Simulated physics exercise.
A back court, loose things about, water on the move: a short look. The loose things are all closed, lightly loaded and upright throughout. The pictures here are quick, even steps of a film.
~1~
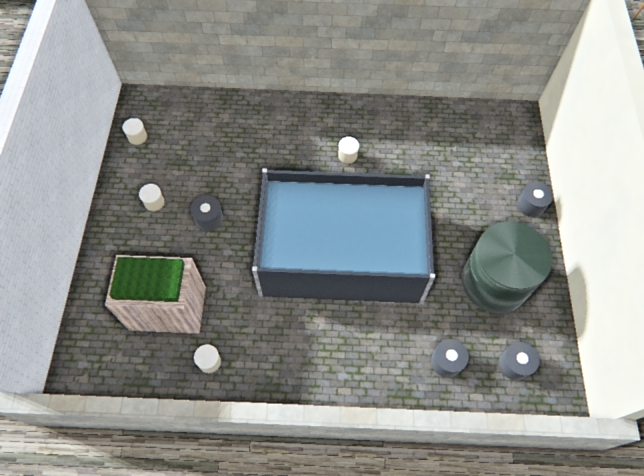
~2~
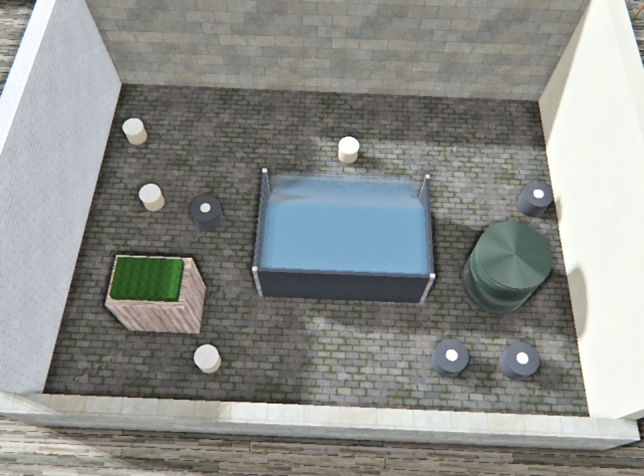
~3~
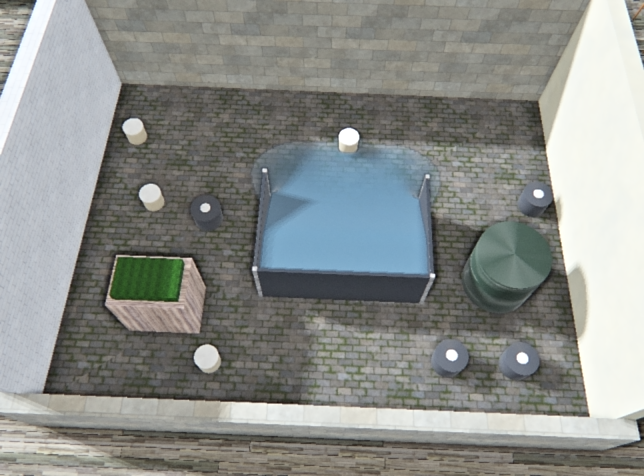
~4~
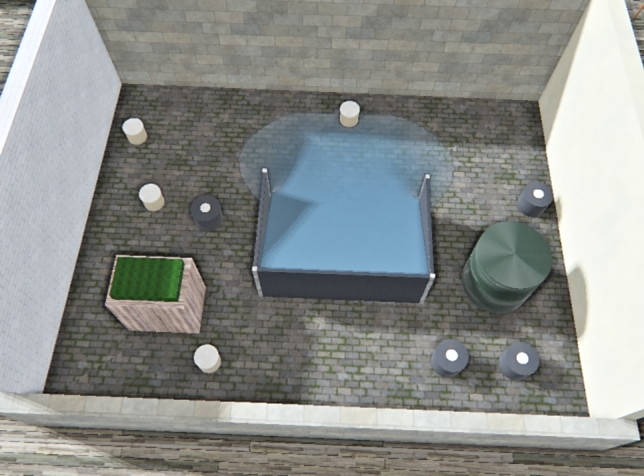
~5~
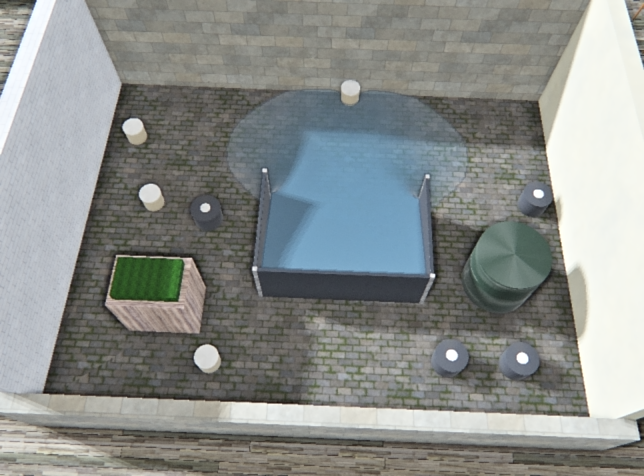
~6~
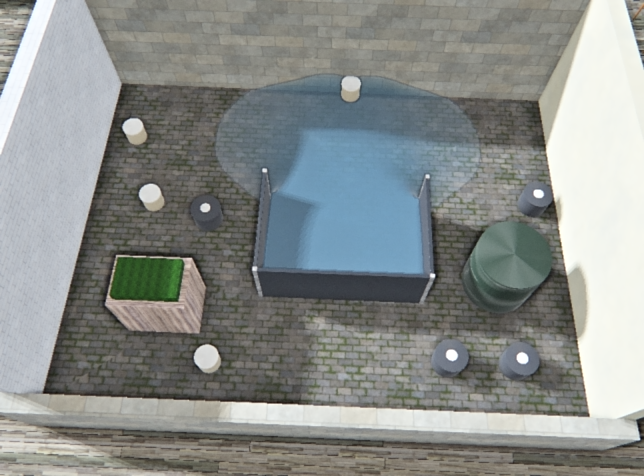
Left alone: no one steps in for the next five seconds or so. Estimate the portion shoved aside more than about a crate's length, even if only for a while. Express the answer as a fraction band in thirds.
Fraction band: 1/3 to 2/3.
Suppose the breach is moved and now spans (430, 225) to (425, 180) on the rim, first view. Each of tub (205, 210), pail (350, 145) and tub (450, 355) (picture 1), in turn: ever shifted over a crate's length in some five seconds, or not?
Here is how they go, in order: Fails to go that far, dislodged that far, and dislodged that far.
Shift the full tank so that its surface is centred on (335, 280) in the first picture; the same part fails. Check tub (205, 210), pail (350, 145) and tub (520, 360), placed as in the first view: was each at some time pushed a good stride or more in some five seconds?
Well, the first one didn't get far, the second got driven a long way, and the third didn't get far.
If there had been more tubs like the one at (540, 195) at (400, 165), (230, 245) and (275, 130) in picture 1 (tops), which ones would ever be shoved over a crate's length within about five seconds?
In order: Shoved clear, hardly budges, then shoved clear.
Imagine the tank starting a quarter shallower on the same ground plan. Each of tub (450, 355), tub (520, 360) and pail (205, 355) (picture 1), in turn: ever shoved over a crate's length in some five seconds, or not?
The first stopped before it, the second stopped before it, the third stopped before it.
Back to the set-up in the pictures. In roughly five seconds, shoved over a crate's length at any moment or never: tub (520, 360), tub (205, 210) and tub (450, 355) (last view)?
In the order given: Fell short, fell short, fell short.
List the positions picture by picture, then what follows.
The first picture shows a pail at (349, 145), on the bottom; a pail at (133, 126) rests on the ground; 0 of 8 have shifted.
The second picture shows a pail at (349, 145), on the bottom; a pail at (133, 126) rests on the ground; 0 of 8 have shifted.
The third picture shows a pail at (349, 137), on the bottom, close to its start; a pail at (133, 126), on the bottom; 1 of 8 have shifted.
The fourth picture shows a pail at (350, 109) rests on the ground, a stride from its start; a pail at (133, 126), on the bottom; 1 of 8 have shifted.
The fifth picture shows a pail at (351, 87) rests on the ground, a stride from its start; a pail at (133, 126), on the bottom; 1 of 8 have shifted.
The sixth picture shows a pail at (351, 83), afloat, a stride from its start; a pail at (133, 126) rests on the ground; 1 of 8 have shifted.
A moment on, 1 of 8 are well off their spots; 1 afloat.
Next, 1 of 8 are well off their spots; 1 afloat.
Later, 4 of 8 are well off their spots; 3 afloat.
In the end, 4 of 8 are well off their spots, and 4 have been at some point; 3 afloat.
